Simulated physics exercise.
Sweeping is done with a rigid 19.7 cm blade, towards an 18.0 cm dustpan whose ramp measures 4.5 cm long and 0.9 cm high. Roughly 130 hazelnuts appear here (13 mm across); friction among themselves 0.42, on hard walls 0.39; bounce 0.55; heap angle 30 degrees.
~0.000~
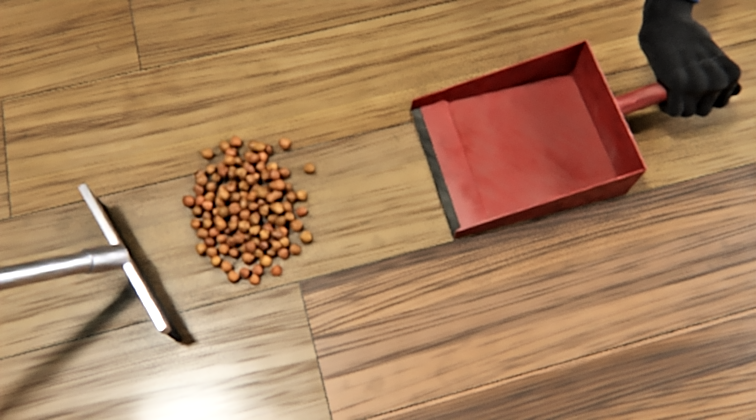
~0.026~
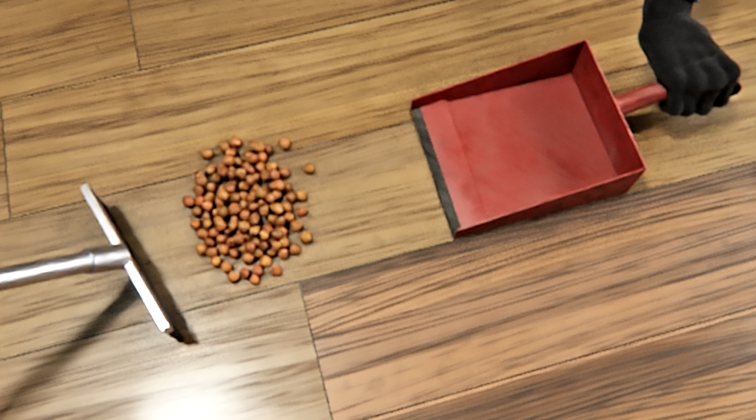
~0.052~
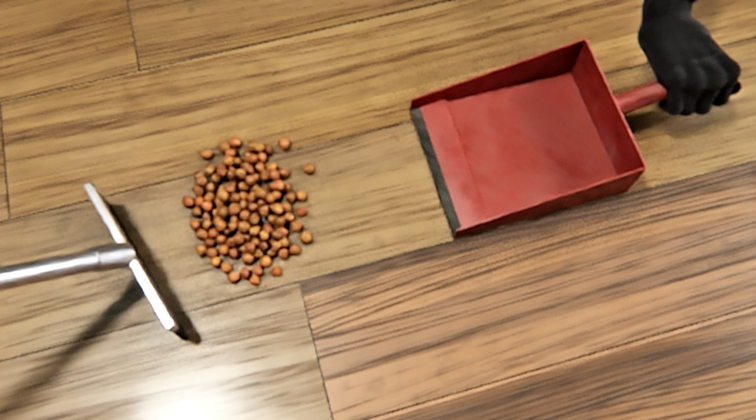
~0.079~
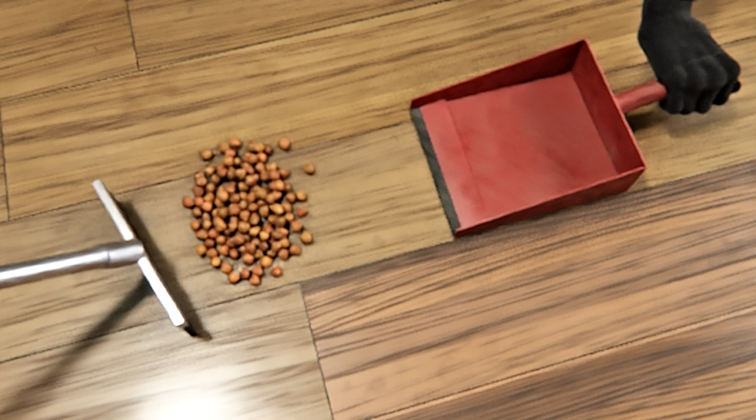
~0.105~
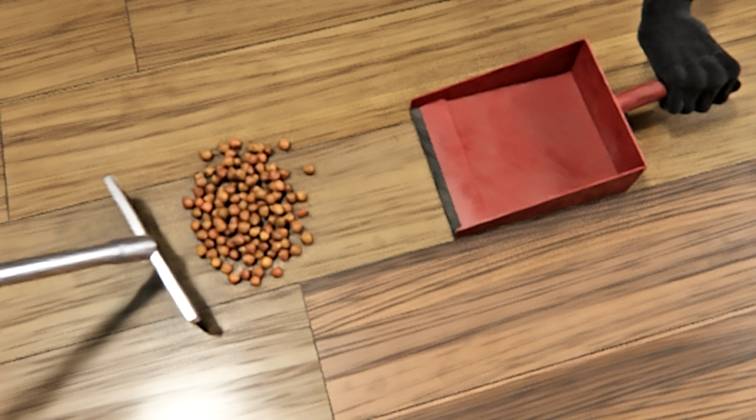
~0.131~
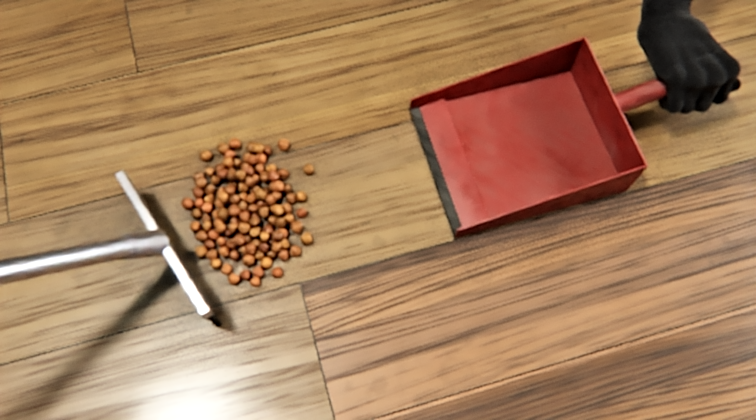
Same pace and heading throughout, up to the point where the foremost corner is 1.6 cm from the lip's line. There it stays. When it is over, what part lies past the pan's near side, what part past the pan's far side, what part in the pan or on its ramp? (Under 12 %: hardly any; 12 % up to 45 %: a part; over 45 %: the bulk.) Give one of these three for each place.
Near side: Hardly any; far side: A part; pan: A part.
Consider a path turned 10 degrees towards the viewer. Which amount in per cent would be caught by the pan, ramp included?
Roughly 15 per cent.
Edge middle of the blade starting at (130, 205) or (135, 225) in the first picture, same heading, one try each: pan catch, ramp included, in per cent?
Some 10 and 20 per cent.
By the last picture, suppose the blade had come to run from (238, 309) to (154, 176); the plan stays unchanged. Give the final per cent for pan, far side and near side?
Pan 35; far 40; near 5.
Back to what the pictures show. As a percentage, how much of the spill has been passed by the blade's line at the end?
I'd say close to 15 per cent.
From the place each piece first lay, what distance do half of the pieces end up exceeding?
The figure is about 22 cm.
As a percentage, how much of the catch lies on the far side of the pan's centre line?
About 70 per cent.
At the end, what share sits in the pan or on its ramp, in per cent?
Estimate: Close to 20 %.
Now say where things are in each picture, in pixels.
Blade from (165, 329) to (87, 192), moved 0.0 cm, 0 of the pieces shifted so far; middle of the pieces at (243, 204); pan at (531, 147), in the first picture.
Blade from (167, 328) to (89, 192), moved 0.2 cm, 0 of the pieces shifted so far; middle of the pieces at (243, 204), in the second picture.
Blade from (172, 327) to (93, 190), moved 0.8 cm, 0 of the pieces shifted so far; middle of the pieces at (243, 204), in the third picture.
Blade from (181, 323) to (101, 188), moved 1.7 cm, 0 of the pieces shifted so far; middle of the pieces at (242, 205), in the fourth picture.
Blade from (193, 318) to (112, 183), moved 3.1 cm, 0 of the pieces shifted so far; middle of the pieces at (242, 205), in the fifth picture.
Blade from (207, 313) to (124, 179), moved 4.5 cm, 0 of the pieces shifted so far; middle of the pieces at (242, 206); pan at (530, 145). Its pace works out near 0.56 m/s, heading 11 degrees away from the viewer's side, in the sixth picture.
After 0.38 s, middle of the blade 18 cm from the lip; 0 % over the lip, far side 20 %, near side 0 %.
Then, at 0.54 s, middle of the blade 10 cm from the lip; 0 % over the lip, far side 30 %, near side 5 %.
Then, at 0.83 s, middle of the blade 5 cm from the lip; 20 % over the lip, far side 40 %, near side 5 %.
By 1.4 s all is still; near side 5 %, far side 40 %, pan 20 %, in front of the lip or behind the blade 35 %.
